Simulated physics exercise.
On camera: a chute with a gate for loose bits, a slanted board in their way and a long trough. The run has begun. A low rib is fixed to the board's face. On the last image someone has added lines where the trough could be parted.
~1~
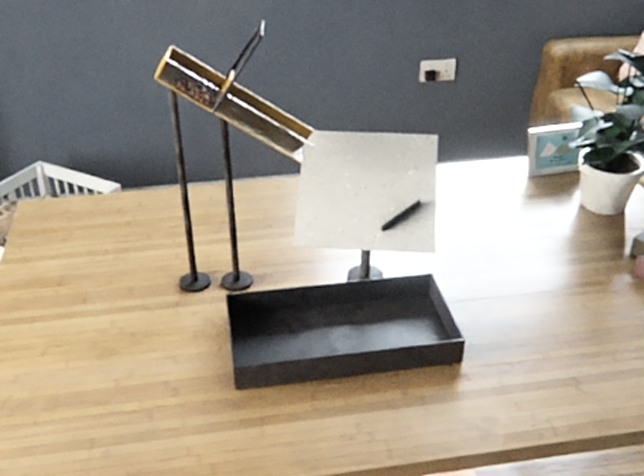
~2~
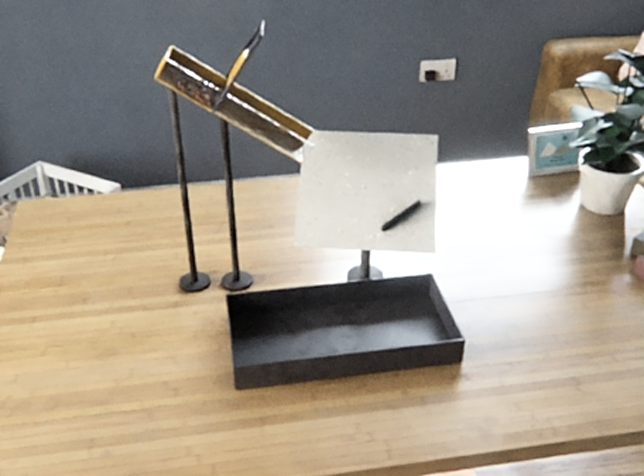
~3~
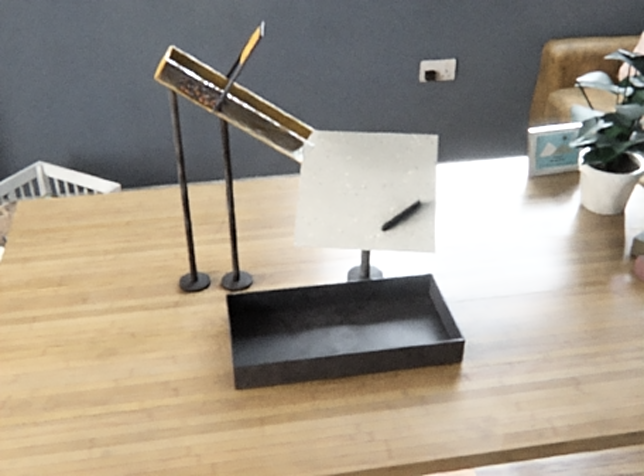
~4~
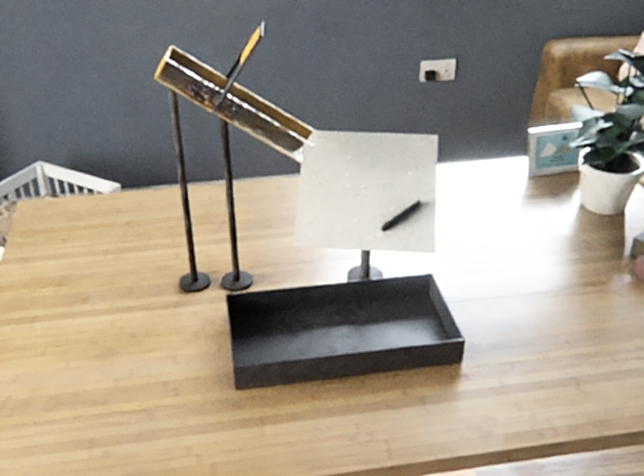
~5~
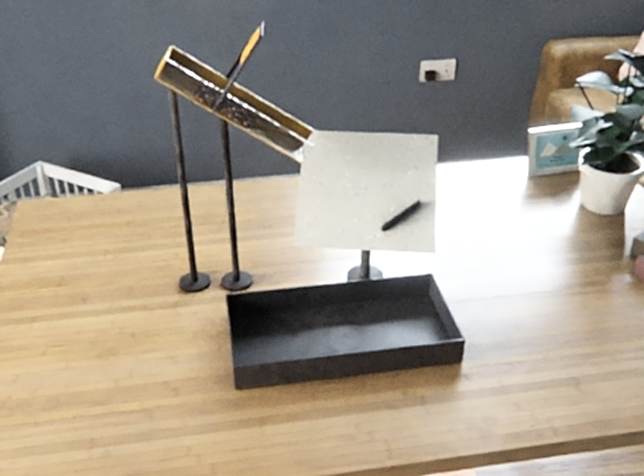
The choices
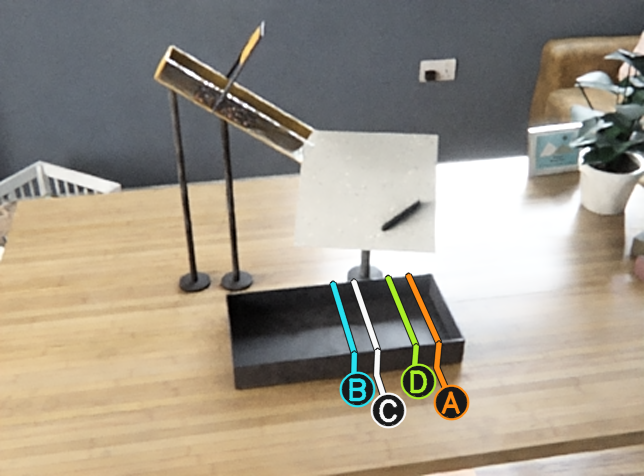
Small brown bits, loose in a sloping, yellow-edged chute on thin dark stands, spread a short way down to the right, seen from slightly above a pale wooden table before a grey wall. Near the chute's upper end, a dark and orange gate piece shifts slightly at first, then stays raised. The slanted white board with its black rib, the empty black trough in front, the potted plant at right and the camera all stay still.
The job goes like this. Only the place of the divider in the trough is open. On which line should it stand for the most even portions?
It is C.
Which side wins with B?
More lands on the right.
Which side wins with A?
Left.
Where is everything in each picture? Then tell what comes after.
In the first picture, load behind the gate at (200, 91), cereal balls; lip of the chute at (302, 155), sloping gently.
In the second picture, middle of the board at (368, 189), tilted fairly steeply; middle of its low edge at (364, 249); of its high edge at (371, 133).
In the third picture, front corners of the trough at (234, 366) and (465, 339), empty; front of the load at (224, 103).
In the fourth picture, middle of the load at (216, 102); its front at (239, 108), about a quarter of the way to the lip; rib from (420, 200) to (382, 227).
In the fifth picture, middle of the load at (226, 108); its front at (257, 118), about half of the way to the lip.
On the marked copy, line A crosses the front rim at (438, 342); line B crosses the front rim at (354, 352); line C crosses the front rim at (377, 349); line D crosses the front rim at (415, 345).
Choosing A, of what is caught, nearly all on the left of the divider, a stray few on the right.
Choosing B, of what is caught, a small part on the left of the divider, nearly all on the right.
Choosing C, of what is caught, about half on the left of the divider, about half on the right.
Choosing D, of what is caught, most on the left of the divider, a small part on the right.
